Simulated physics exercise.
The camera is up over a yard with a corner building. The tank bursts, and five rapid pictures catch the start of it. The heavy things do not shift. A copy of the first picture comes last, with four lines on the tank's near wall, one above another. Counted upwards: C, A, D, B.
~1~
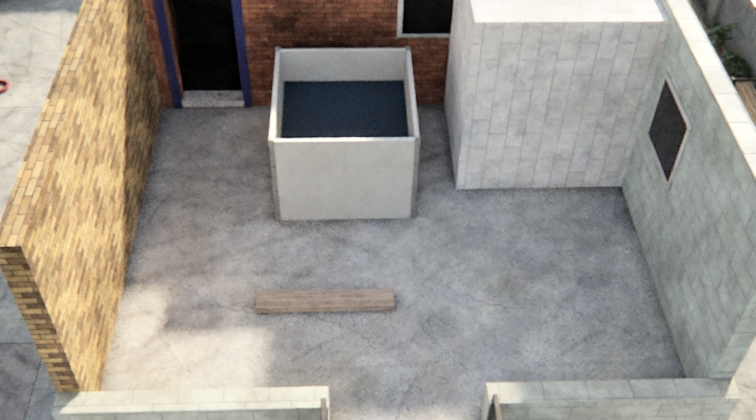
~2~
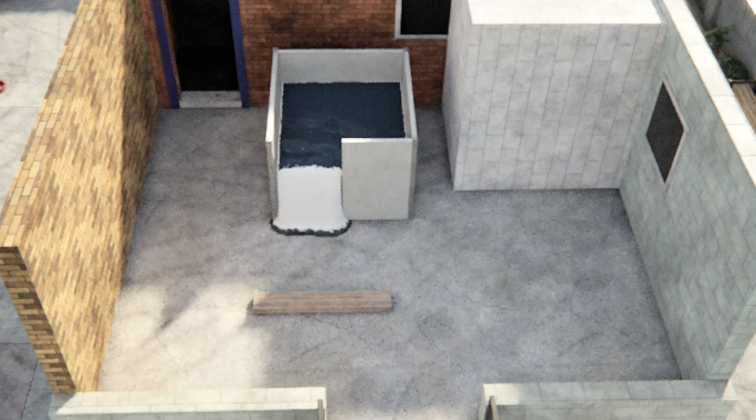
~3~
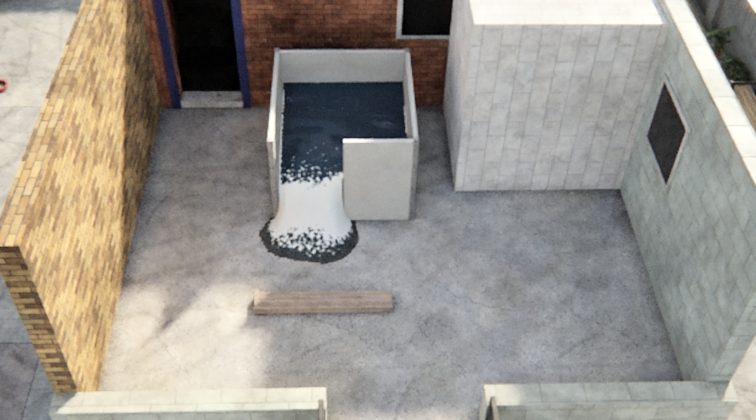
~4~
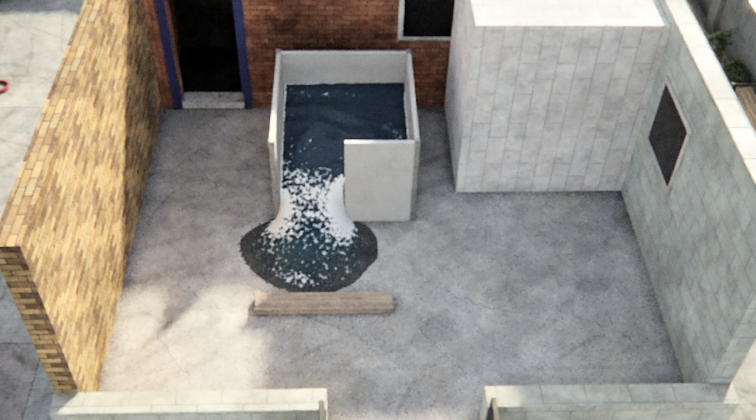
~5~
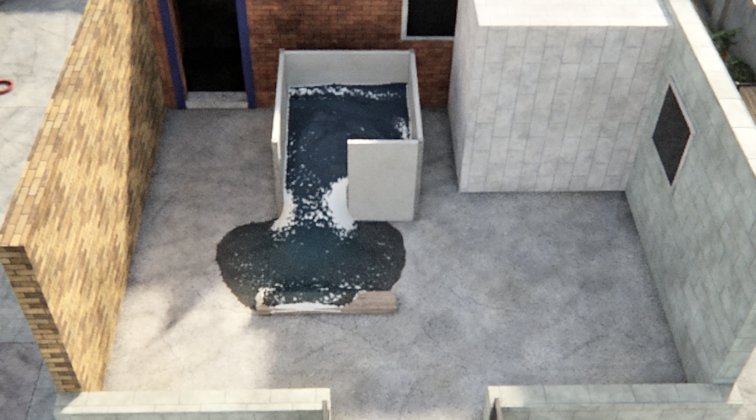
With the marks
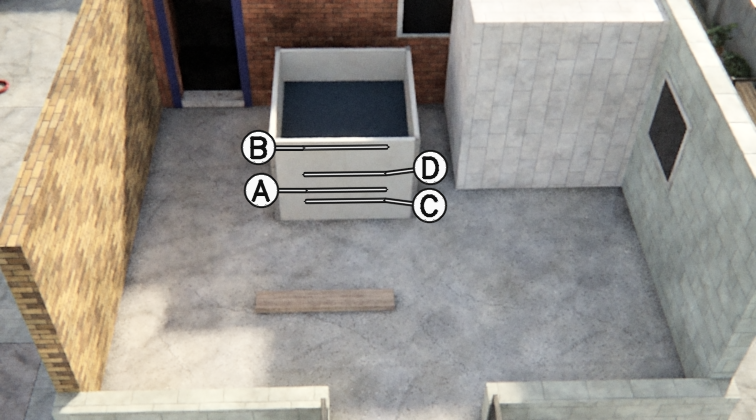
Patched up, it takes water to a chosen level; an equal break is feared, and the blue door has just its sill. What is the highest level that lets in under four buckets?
I would pick line D.
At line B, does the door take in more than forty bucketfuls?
No, it does not.
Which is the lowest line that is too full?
B.
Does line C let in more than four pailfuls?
No.
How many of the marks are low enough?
Three of the four.
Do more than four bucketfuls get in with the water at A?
No.
On the marked copy, A at (345, 190); B at (345, 147); C at (345, 200); D at (345, 174); from the bottom up C, A, D, B.
For line A, nothing gets over.
For line B, about 14 bucketfuls get in.
For line C, nothing gets over.
For line D, a bucket or two gets in.
